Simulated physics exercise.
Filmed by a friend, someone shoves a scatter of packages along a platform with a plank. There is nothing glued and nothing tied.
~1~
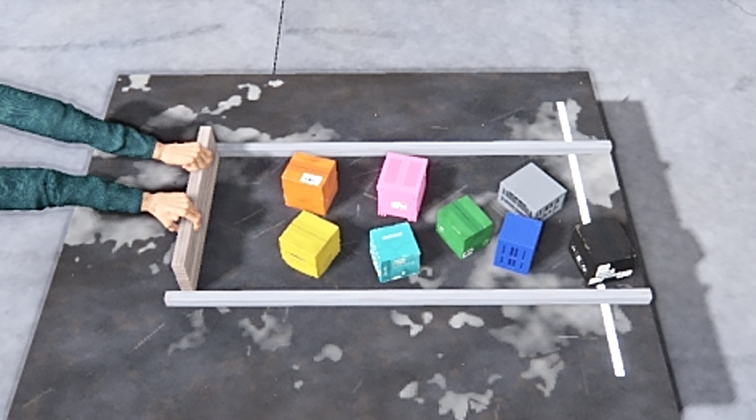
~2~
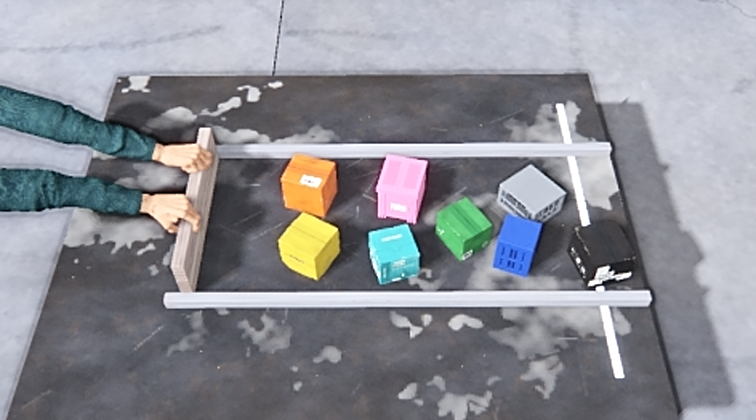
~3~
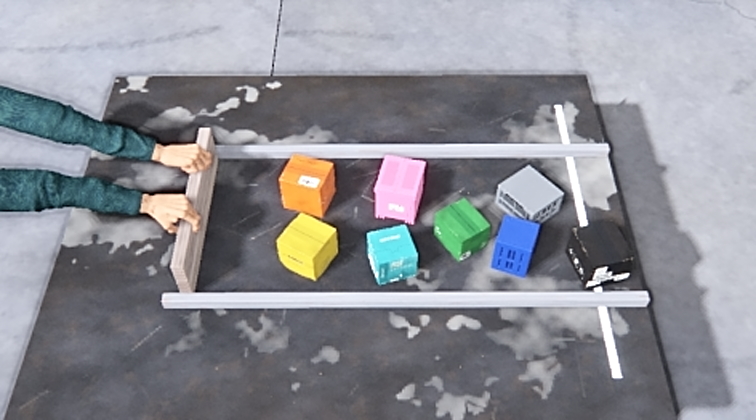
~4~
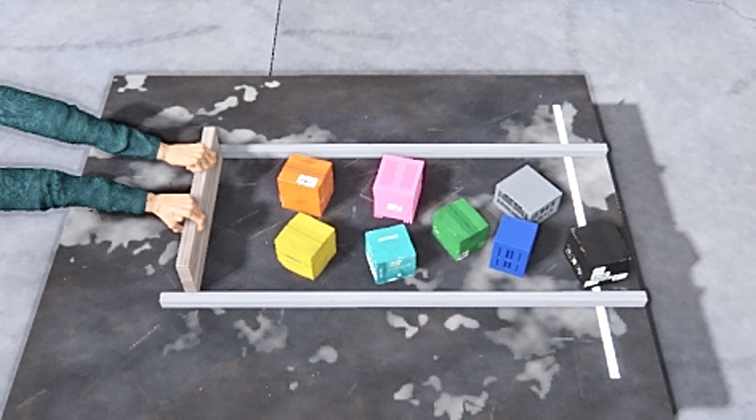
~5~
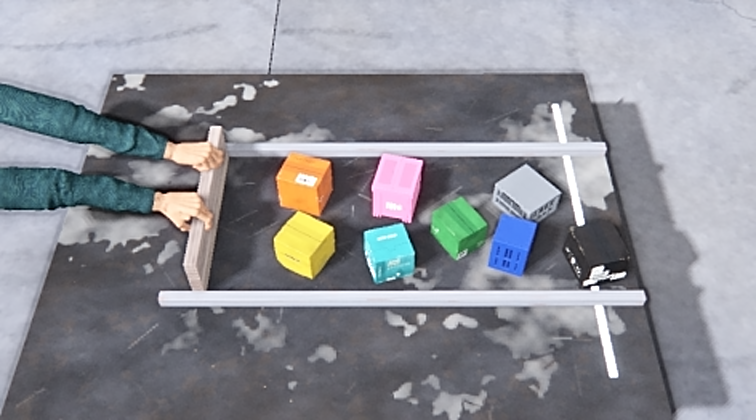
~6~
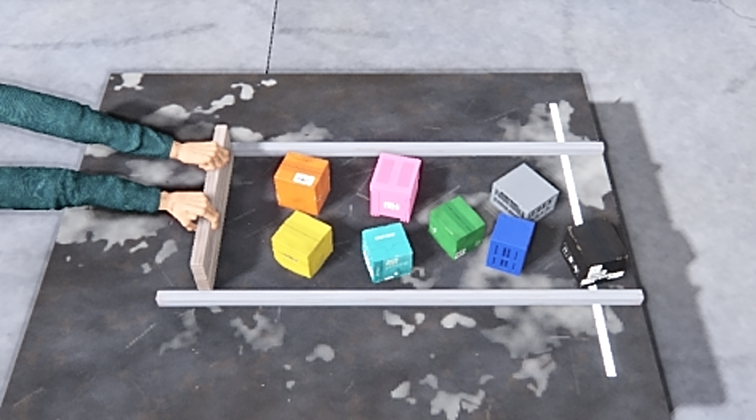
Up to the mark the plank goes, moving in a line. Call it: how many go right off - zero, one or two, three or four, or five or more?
Five or more go off.
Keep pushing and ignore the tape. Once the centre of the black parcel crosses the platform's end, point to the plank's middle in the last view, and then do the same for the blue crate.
Points: About (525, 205) and about (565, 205).
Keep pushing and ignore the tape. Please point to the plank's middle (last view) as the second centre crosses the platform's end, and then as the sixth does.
First about (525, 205), next about (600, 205).
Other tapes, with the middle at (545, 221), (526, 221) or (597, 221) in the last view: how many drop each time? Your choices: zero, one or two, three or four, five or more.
Result per tape, in order - 1 or 2 / just one or two / at least five.
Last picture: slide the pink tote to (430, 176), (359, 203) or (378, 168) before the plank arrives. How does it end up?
In turn it goes off the edge; goes off the edge; goes off the edge.
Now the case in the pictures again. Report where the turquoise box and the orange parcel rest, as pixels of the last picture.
They come to rest around (614, 268) and (597, 178).
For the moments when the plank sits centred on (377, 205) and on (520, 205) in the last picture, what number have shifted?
The count reaches 5 first and 8 second.
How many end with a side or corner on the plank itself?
It touches 3.
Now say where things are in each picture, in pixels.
The first frame shows black parcel (602, 252); grey crate (532, 196); blue crate (517, 244); plank (198, 206); tape (586, 220).
The second frame shows grey crate (531, 198); turquoise box (394, 254).
The third frame shows blue crate (515, 246); plank (197, 208).
The fourth frame shows black parcel (597, 255); yellow box (306, 246).
The fifth frame shows grey crate (526, 197); orange parcel (305, 184).
The sixth frame shows black parcel (594, 253); grey crate (524, 196); blue crate (510, 245); plank (214, 206); tape (578, 221).
Soon after, none off yet; black parcel at rest near (594, 253); grey crate at rest near (524, 196); blue crate at rest near (510, 245).
After that, none off yet; black parcel at rest near (594, 253); grey crate displaced a little near (534, 197); blue crate displaced a little near (524, 247).
And then, none off yet; black parcel displaced a little near (619, 255); grey crate displaced well along near (615, 201); blue crate displaced well along near (579, 252).
In the end, the number that fall off is five or more; gone, pink tote, green parcel, blue crate, grey crate and black parcel.
